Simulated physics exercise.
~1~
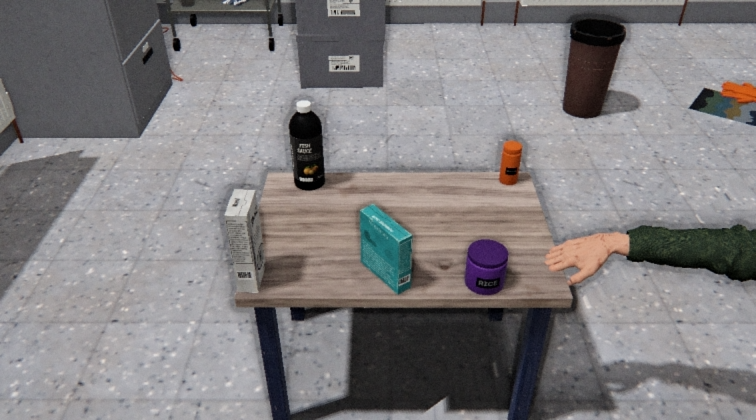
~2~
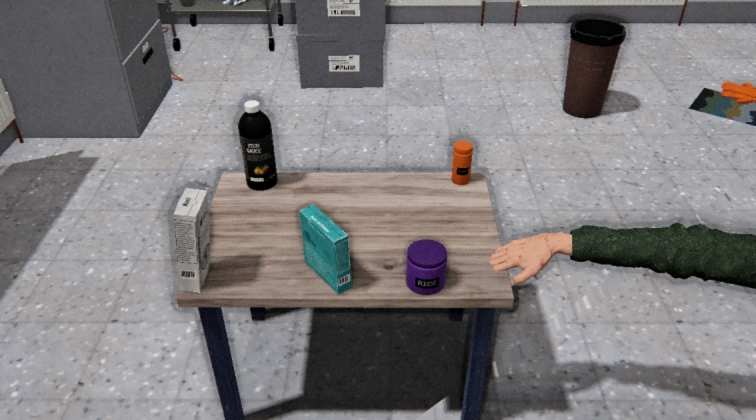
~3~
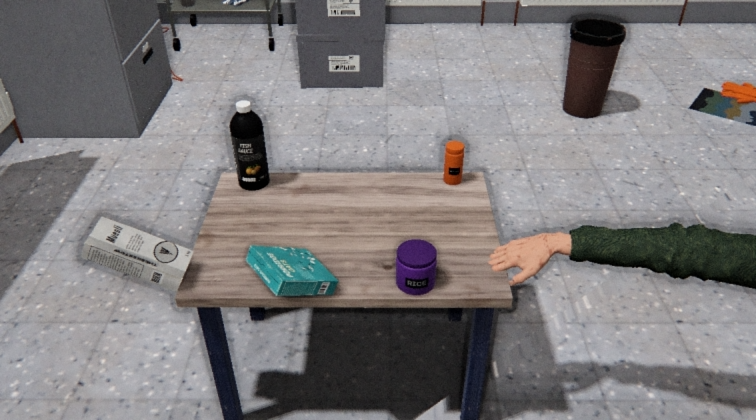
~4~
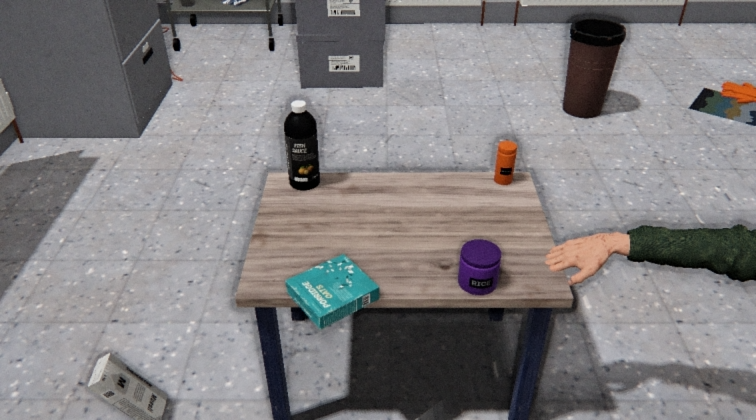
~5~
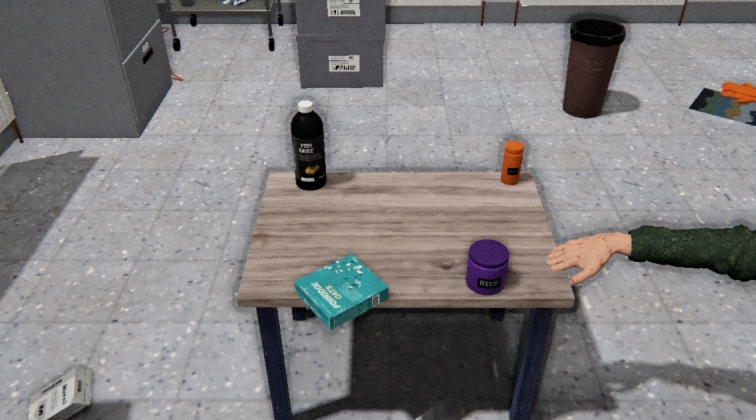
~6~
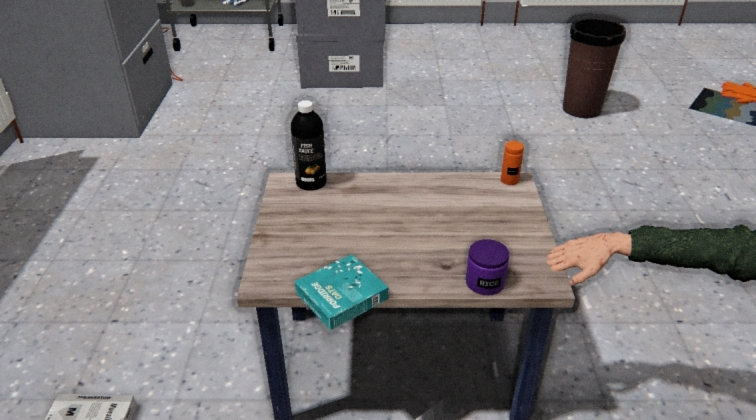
Hand shoving a side table left and back right, white packet falling off the left side, turquoise packet toppling, three containers standing.
